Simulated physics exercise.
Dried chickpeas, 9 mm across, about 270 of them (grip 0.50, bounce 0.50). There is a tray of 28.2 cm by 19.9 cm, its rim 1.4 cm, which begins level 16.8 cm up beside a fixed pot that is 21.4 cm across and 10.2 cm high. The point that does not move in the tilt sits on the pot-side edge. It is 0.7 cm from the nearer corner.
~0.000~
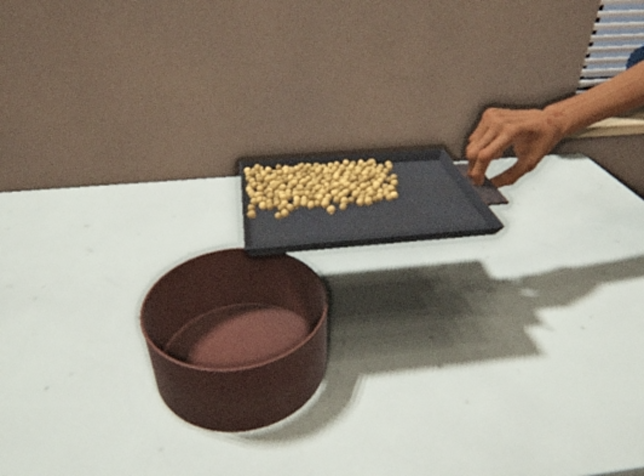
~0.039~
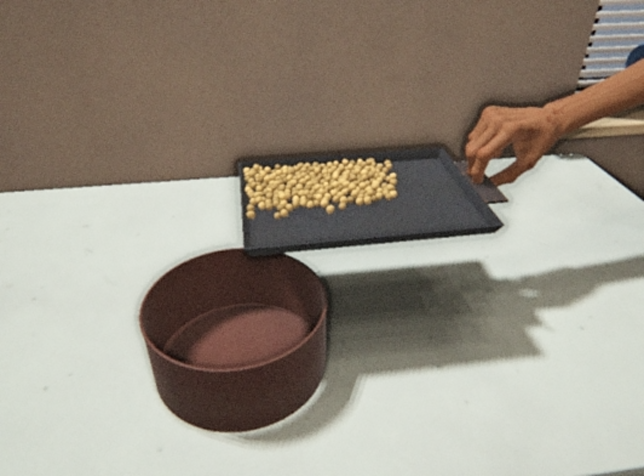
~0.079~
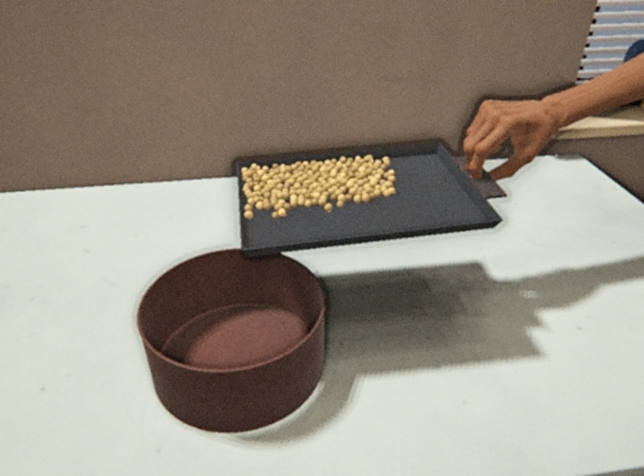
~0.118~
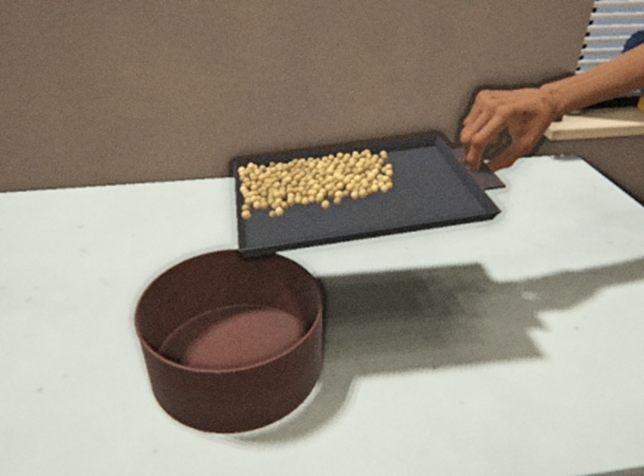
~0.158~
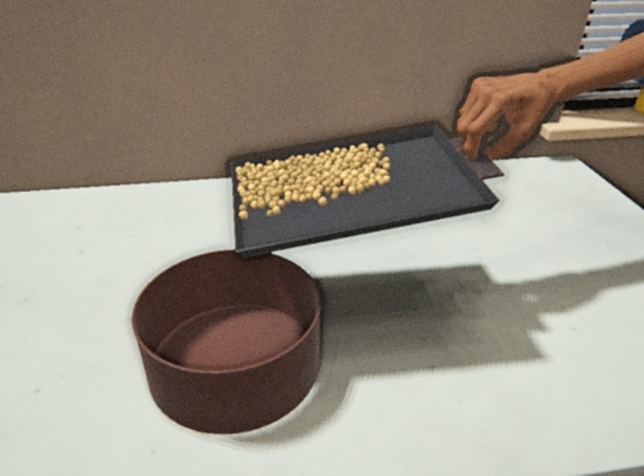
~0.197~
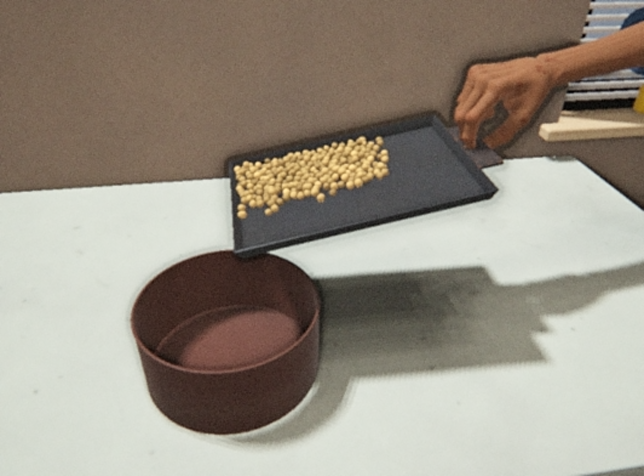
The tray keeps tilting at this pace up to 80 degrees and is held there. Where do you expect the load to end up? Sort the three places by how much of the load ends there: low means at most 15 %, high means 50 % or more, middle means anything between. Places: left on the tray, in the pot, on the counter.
Tray - low, pot - high, counter - middle.
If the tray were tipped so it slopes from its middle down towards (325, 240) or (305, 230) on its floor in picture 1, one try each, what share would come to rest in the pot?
That would be close to 95 per cent and then close to 100 per cent.
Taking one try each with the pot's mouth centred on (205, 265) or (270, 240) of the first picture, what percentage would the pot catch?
The shares would be near 95 and 55 per cent respectively.
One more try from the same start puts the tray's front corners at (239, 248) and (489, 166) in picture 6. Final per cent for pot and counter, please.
Pot 55; counter 45.
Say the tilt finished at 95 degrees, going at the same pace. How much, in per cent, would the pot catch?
Roughly 70 percent.
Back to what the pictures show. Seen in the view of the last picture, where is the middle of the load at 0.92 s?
Load centre est.: (232, 188) px.
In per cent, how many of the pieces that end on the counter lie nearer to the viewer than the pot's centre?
Some 0 per cent.
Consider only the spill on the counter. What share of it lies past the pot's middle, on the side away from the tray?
Around 90 per cent, give or take.
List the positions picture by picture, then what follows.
Tray tilt 0 degrees, front corners at (251, 245) and (497, 224); middle of the pieces at (318, 181); pot at (236, 300), in the first picture.
Tray tilt 0 degrees, front corners at (250, 245) and (497, 222); middle of the pieces at (318, 180), in the second picture.
Tray tilt 2 degrees, front corners at (247, 245) and (495, 217); middle of the pieces at (315, 179), in the third picture.
Tray tilt 4 degrees, front corners at (244, 246) and (494, 209), lowest corner left front; middle of the pieces at (313, 176), in the fourth picture.
Tray tilt 8 degrees, front corners at (241, 247) and (492, 199), lowest corner left front; middle of the pieces at (309, 173), in the fifth picture.
Tray tilt 10 degrees, front corners at (240, 247) and (491, 188), lowest corner left front; middle of the pieces at (307, 169); pot at (227, 302). Its pace works out near 75 degrees a second, in the sixth picture.
Then, at 0.63 s, tilt 44 degrees; the tray holds 100 %, the pot 0 %.
Then, at 0.92 s, tilt 66 degrees; the tray holds 80 %, the pot 5 %.
Then, at 1.31 s, tilt 80 degrees; the tray holds 15 %, the pot 55 %.
At rest (2.2 s), tray 0 %, pot 70 %, counter 30 %.
